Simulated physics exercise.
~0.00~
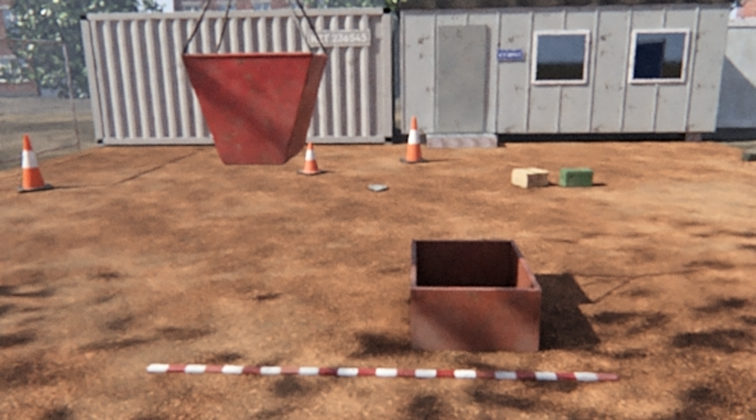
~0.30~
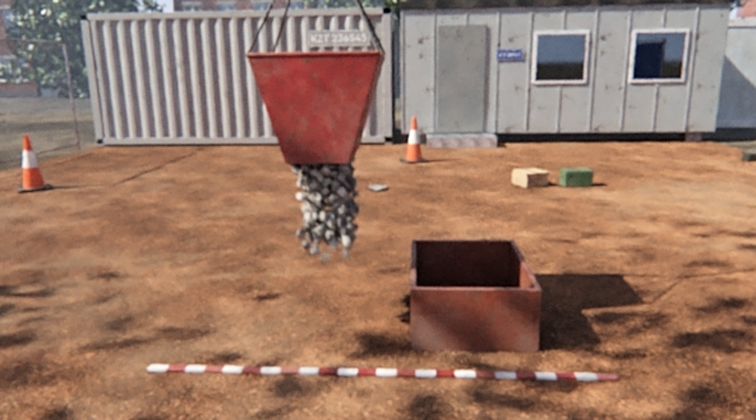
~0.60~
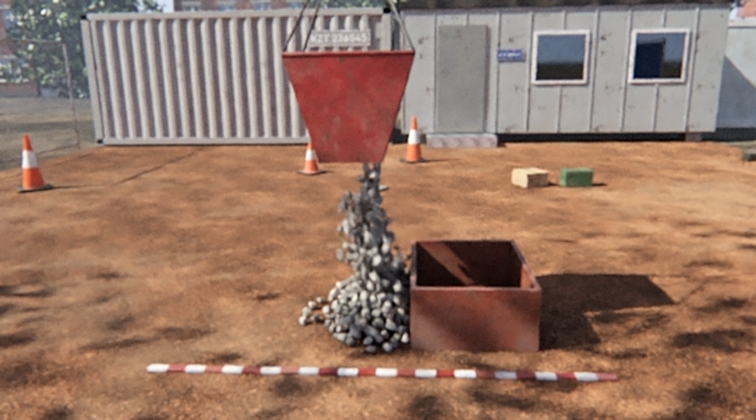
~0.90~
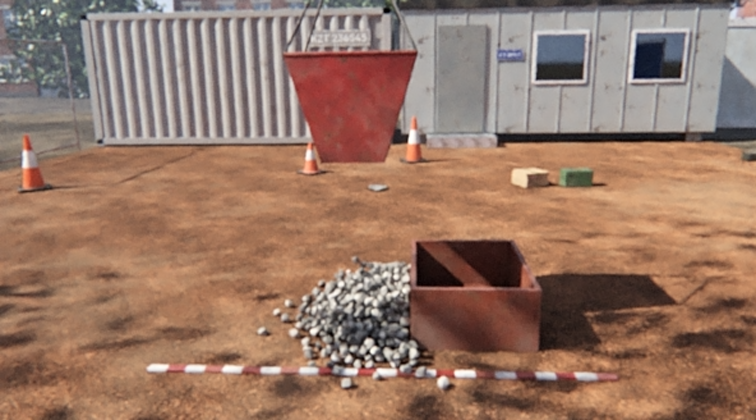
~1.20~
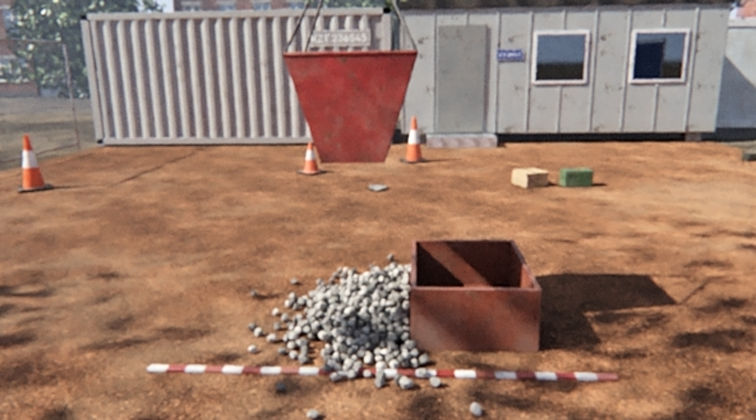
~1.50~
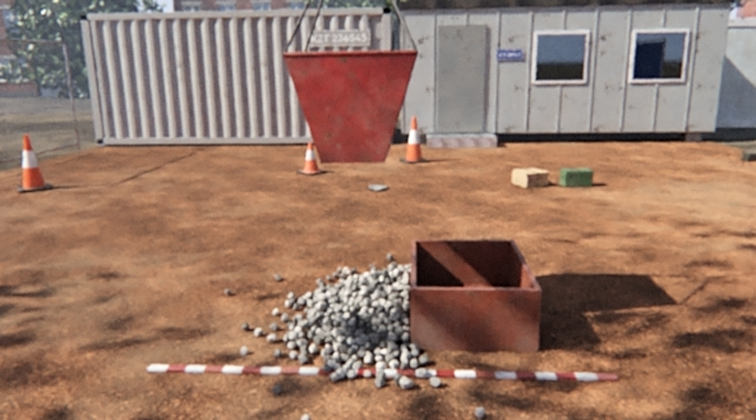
At the start, a red skip hangs from cables on the left above a dirt yard, with an open rusty-brown bin standing on the ground to its right and a striped staff lying in front. The skip travels rightwards, and grey stones pour from its bottom before it reaches the bin. It moves a little farther and stops short while the stones pile up against the bin's left side. Once the stream ends, the heap slumps and spreads, and some stones roll over the staff. At the end, the skip hangs still and nearly all the stones lie left of the bin.
